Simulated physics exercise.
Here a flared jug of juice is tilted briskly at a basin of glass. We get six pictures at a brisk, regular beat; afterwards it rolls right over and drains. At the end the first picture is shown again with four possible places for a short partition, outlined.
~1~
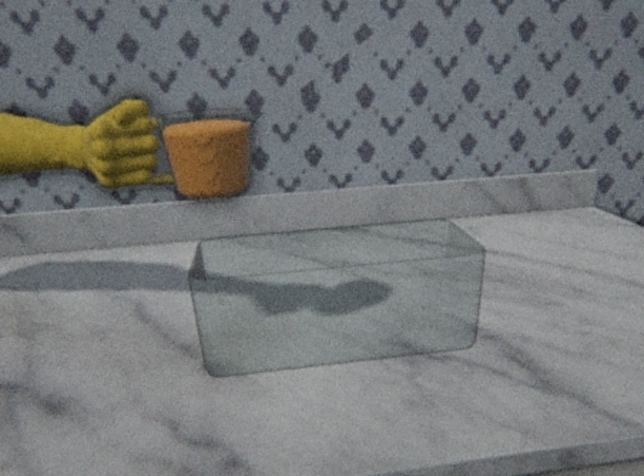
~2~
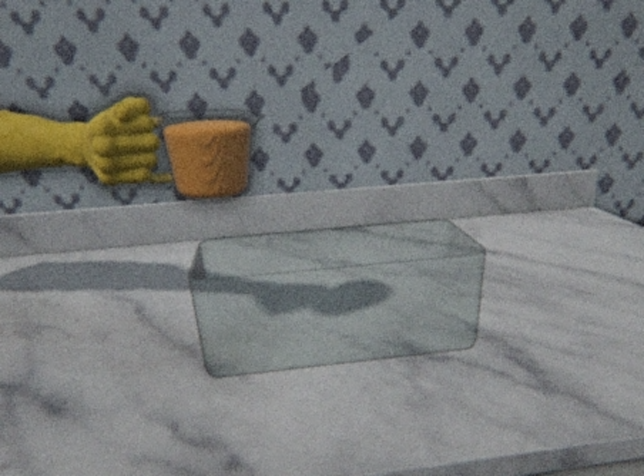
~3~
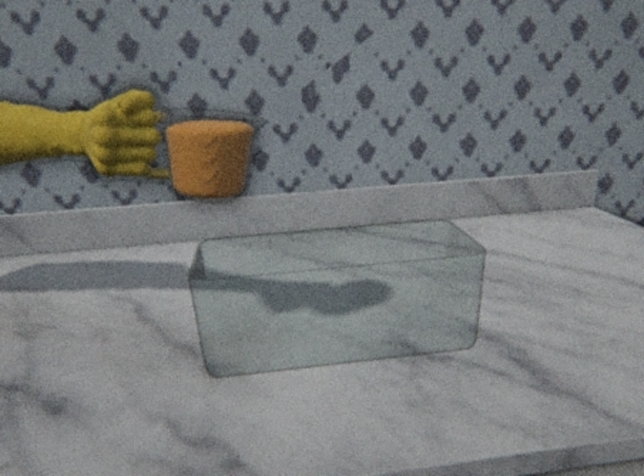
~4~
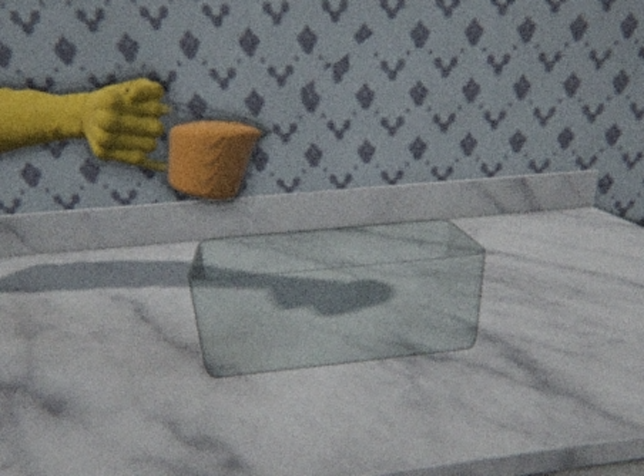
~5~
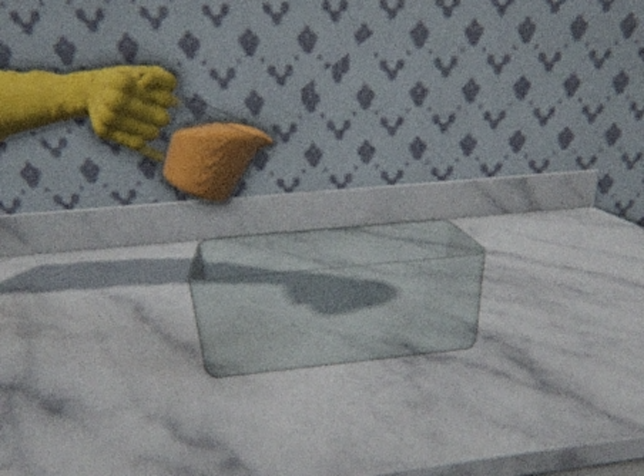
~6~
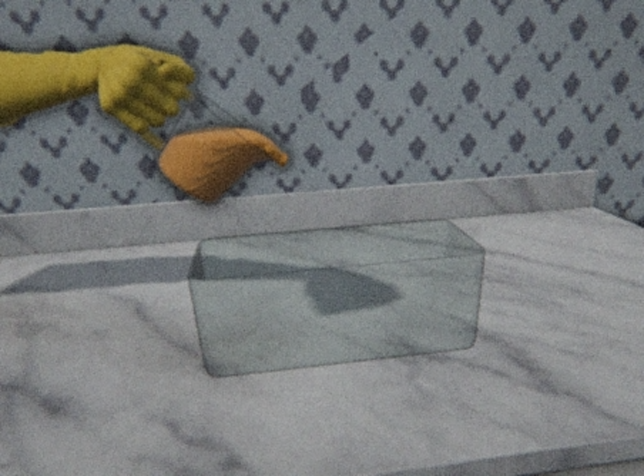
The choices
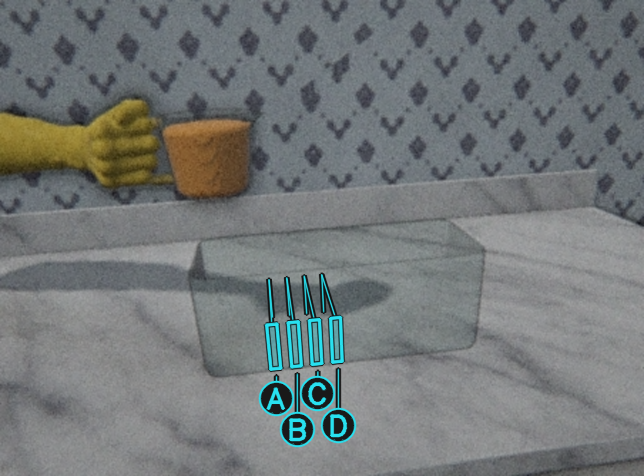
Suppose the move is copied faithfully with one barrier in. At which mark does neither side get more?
C.
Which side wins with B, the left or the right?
The right side.
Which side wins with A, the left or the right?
The right one.
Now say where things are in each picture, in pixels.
Upright, lip at (262, 113); basin from (206, 373) to (475, 343); nothing has left yet.
Upright, lip at (264, 115); nothing has left yet.
Tipped about 8°, lip at (268, 121); nothing has left yet.
Tipped about 17°, lip at (272, 131); nothing has left yet.
Tipped about 29°, lip at (275, 144); juice is over the lip, down to (267, 140).
Tipped about 43°, lip at (276, 160); juice is over the lip, down to (281, 164).
On the marked copy, A at (276, 376); B at (297, 373); C at (317, 371); D at (338, 369).
With A, about 5 % ends left of the wall and 95 % right of it.
With B, about 20 % ends left of the wall and 79 % right of it.
With C, about 49 % ends left of the wall and 50 % right of it.
With D, about 79 % ends left of the wall and 19 % right of it.
